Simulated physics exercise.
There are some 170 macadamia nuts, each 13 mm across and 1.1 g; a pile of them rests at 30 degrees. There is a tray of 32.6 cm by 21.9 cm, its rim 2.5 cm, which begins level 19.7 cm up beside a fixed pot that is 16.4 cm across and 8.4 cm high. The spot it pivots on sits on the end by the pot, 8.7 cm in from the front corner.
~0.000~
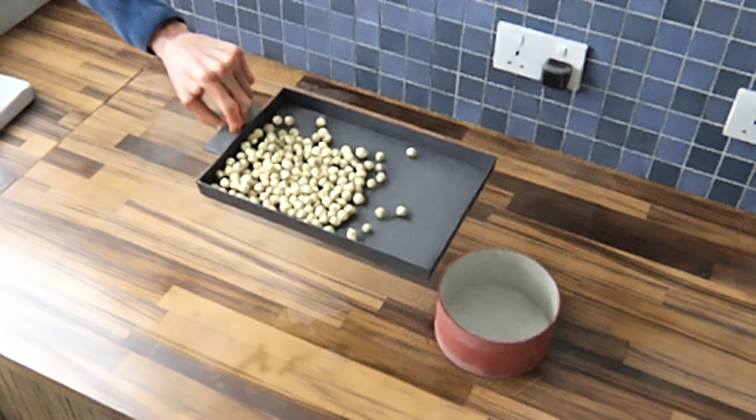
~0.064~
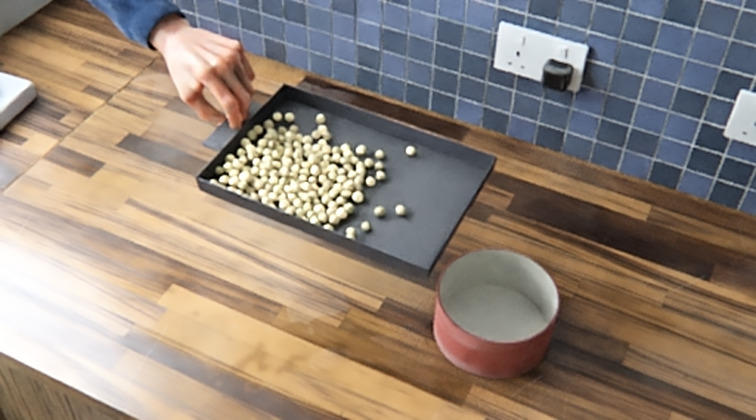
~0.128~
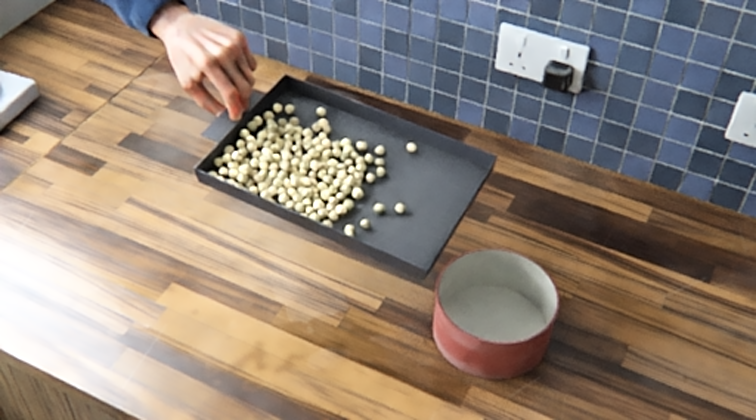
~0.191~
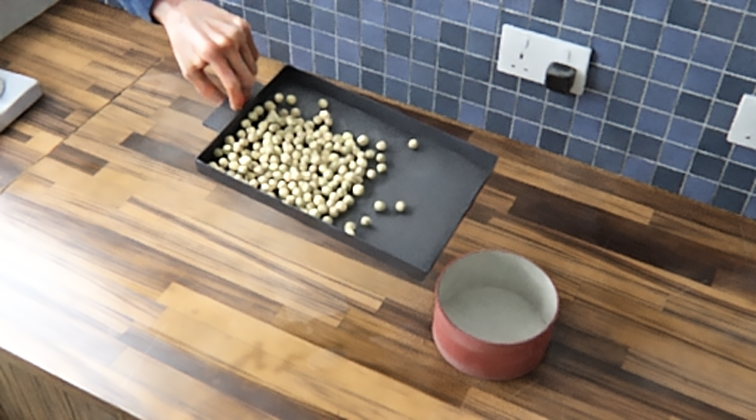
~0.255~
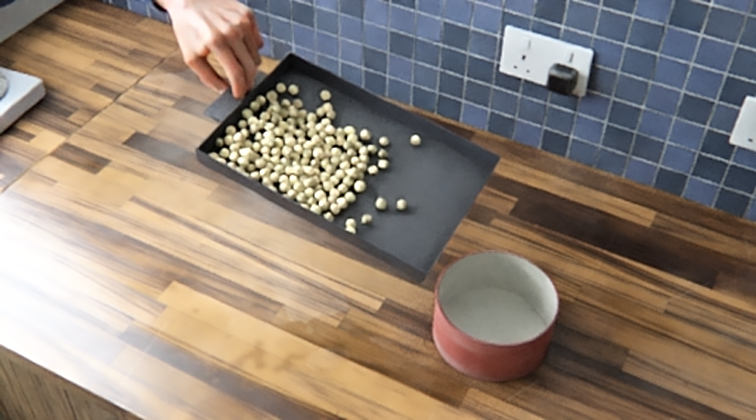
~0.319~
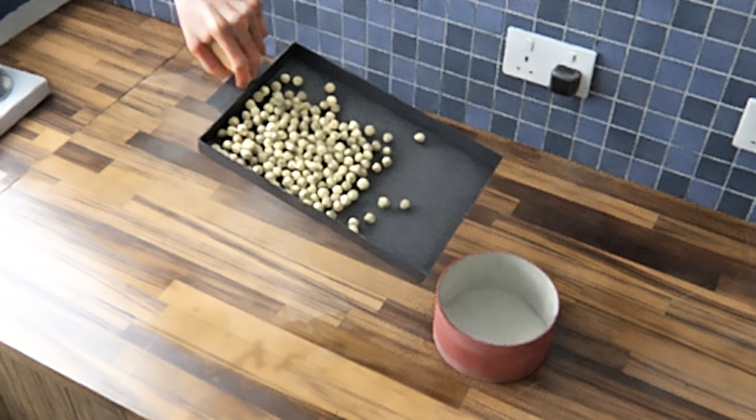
A black tray of round, pale nuts tilts as a hand raises its left end.
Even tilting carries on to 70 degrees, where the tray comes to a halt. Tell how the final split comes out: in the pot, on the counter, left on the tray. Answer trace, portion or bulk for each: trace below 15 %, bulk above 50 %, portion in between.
Pot: Trace. Counter: Trace. Left on the tray: Bulk.
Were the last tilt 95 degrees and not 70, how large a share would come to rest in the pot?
In that case, near 35 percent.
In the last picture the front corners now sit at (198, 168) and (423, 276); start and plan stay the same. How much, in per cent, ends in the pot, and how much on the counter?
Pot 0, counter 5.
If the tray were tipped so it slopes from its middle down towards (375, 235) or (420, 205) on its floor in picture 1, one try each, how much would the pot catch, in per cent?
That would be close to 0 per cent and then close to 10 per cent.
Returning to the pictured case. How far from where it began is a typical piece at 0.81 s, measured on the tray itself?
14 cm.
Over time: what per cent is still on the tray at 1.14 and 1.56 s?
The figures go 95 and then 95.
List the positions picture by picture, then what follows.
In the first picture, tray tilt 0 degrees, front corners at (199, 181) and (429, 267); middle of the pieces at (306, 176); pot at (499, 293).
In the second picture, tray tilt 1 degrees, front corners at (198, 176) and (427, 267); middle of the pieces at (305, 173).
In the third picture, tray tilt 4 degrees, front corners at (197, 168) and (426, 268), lowest corner right front; middle of the pieces at (305, 167).
In the fourth picture, tray tilt 7 degrees, front corners at (197, 158) and (426, 269), lowest corner right front; middle of the pieces at (306, 161).
In the fifth picture, tray tilt 11 degrees, front corners at (198, 149) and (426, 271), lowest corner right front; middle of the pieces at (308, 154).
In the sixth picture, tray tilt 14 degrees, front corners at (200, 139) and (427, 272), lowest corner right front; middle of the pieces at (303, 144); pot at (498, 296). The tray's pace is about 55 degrees a second.
Then, at 0.81 s, tilt 41 degrees; the tray holds 100 %, the pot 0 %.
After 1.14 s, tilt 58 degrees; the tray holds 95 %, the pot 0 %.
Then, at 1.56 s, tilt 70 degrees; the tray holds 95 %, the pot 0 %.
At rest (2.9 s), pot 0 %, counter 5 %, tray 90 %.
